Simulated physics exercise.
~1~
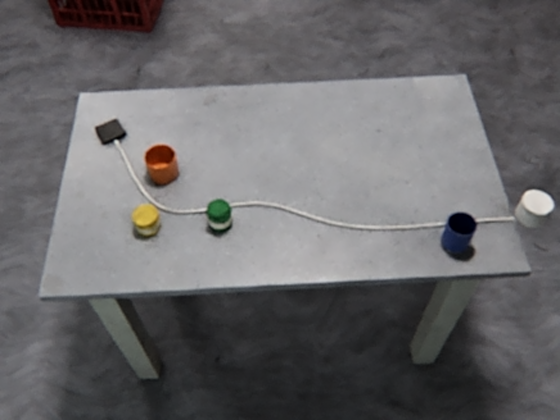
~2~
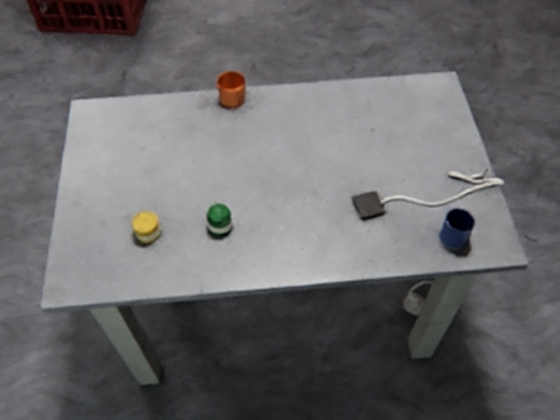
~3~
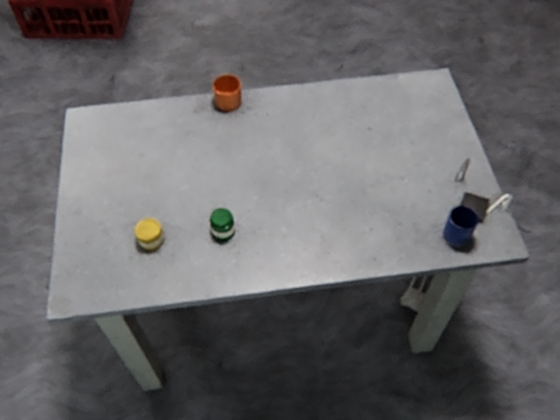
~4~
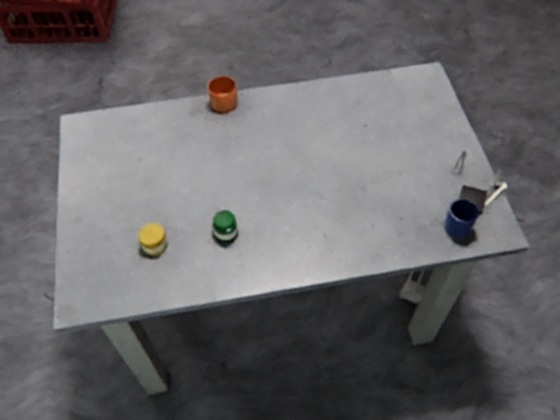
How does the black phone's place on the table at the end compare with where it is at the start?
It starts near the far left corner of the table, and by the end it is close to the right edge, just behind the blue mug.
